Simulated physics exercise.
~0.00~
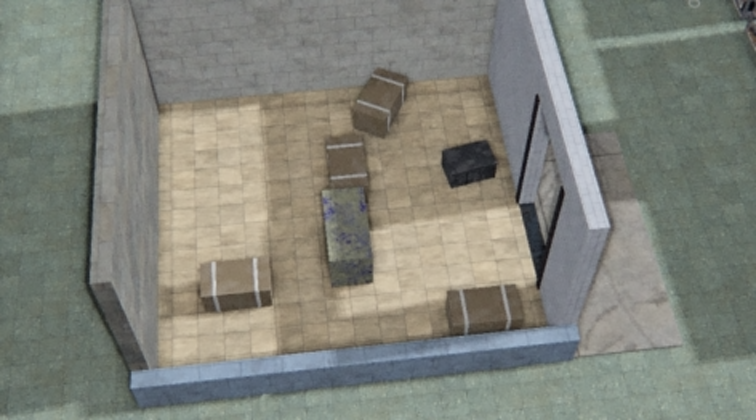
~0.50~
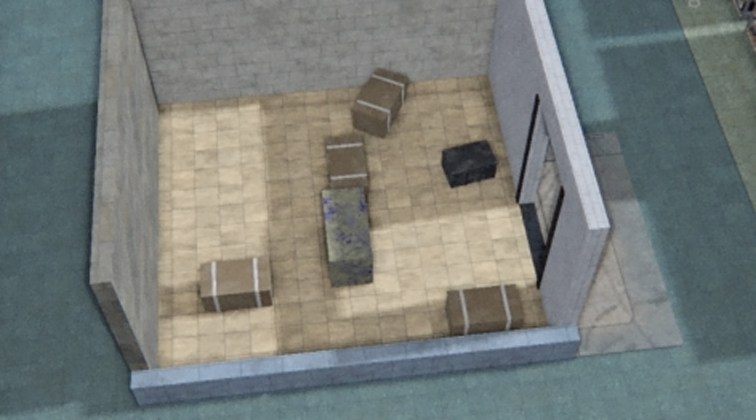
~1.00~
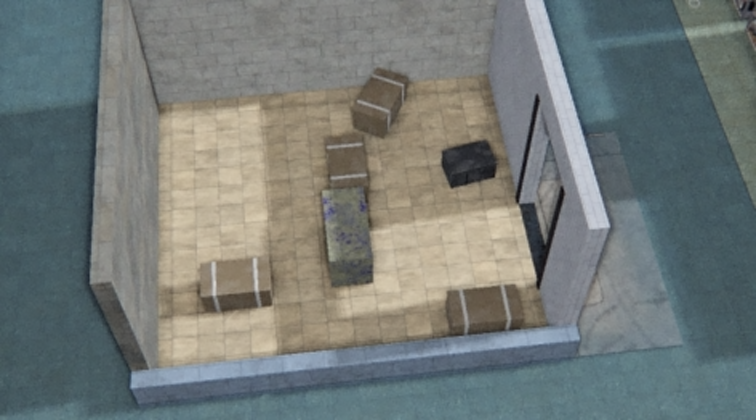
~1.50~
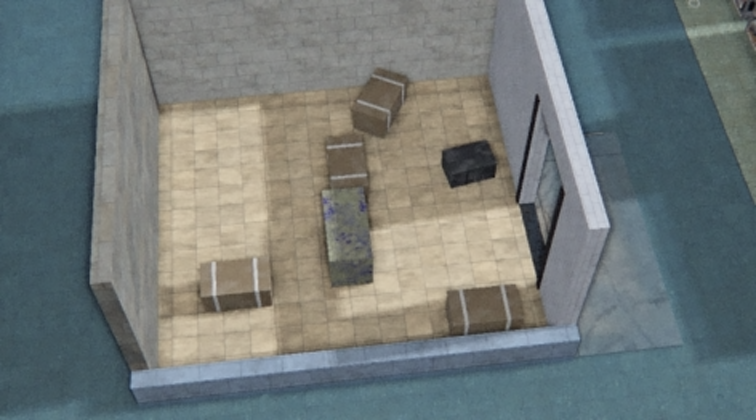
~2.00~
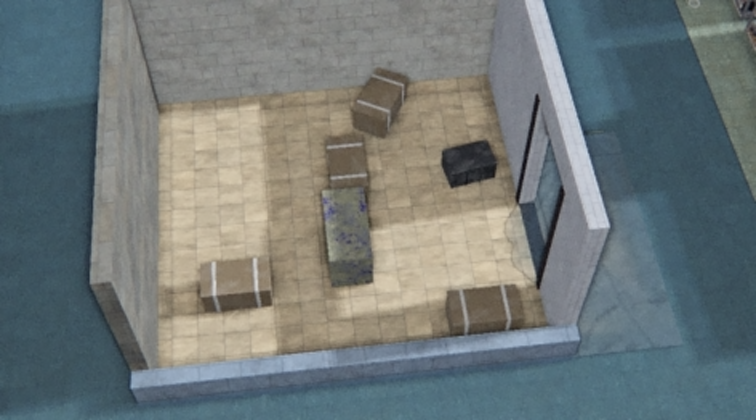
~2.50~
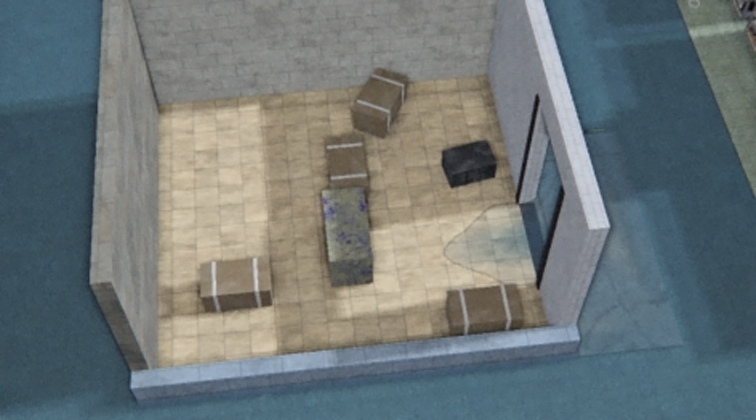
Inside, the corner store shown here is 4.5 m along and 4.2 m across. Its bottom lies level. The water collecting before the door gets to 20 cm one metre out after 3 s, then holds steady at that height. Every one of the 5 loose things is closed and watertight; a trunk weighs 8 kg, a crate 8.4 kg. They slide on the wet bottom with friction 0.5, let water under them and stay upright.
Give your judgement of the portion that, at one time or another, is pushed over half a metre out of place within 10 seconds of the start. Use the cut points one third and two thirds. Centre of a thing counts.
It falls from one third to two thirds.
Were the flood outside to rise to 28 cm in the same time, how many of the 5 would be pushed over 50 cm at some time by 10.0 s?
The answer would then be 3.
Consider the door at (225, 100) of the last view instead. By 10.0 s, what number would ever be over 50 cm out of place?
You'd get 3 in that case.
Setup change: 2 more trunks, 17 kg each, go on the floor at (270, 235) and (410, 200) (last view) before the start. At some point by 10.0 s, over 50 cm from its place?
Inside the limit, then above the limit.
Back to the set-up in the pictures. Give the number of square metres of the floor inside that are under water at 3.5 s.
About 3.5 m2.
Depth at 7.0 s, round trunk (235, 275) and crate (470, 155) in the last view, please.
I'd estimate 3 cm for the first and 2 cm for the second.
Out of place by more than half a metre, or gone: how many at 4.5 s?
That would be 0.
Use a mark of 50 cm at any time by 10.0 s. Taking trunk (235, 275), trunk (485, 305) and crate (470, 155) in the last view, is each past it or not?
In that order: Above the mark, below the mark, below the mark.
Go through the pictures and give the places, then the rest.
A trunk at (235, 277), on the bottom; a crate at (470, 157) rests on the ground; 0.0 m2 under water; 0 of 5 have shifted, in the first frame.
A trunk at (235, 277), on the bottom; a crate at (470, 157) rests on the ground; water covers 0.0 m2; 0 of 5 have shifted, in the second frame.
A trunk at (235, 277) rests on the ground; a crate at (470, 157) rests on the ground; 0.0 m2 under water; 0 of 5 have shifted, in the third frame.
A trunk at (235, 277), on the bottom; a crate at (470, 157) rests on the ground; water covers 0.0 m2; 0 of 5 have shifted, in the fourth frame.
A trunk at (235, 277) rests on the ground; a crate at (470, 157), on the bottom; 0.2 m2 under water; 0 of 5 have shifted, in the fifth frame.
A trunk at (235, 277), on the bottom; a crate at (470, 157), on the bottom; 0.8 m2 under water; 0 of 5 have shifted, in the sixth frame.
After 3.5 s 0 of 5 are over 50 cm from their spots; 0 afloat.
After 4.5 s 0 of 5 are over 50 cm from their spots; 0 afloat.
After 7.0 s 1 of 5 are over 50 cm from their spots; 0 afloat.
After 10.0 s 3 of 5 are over 50 cm from their spots, and 3 have been at some point; 4 afloat.
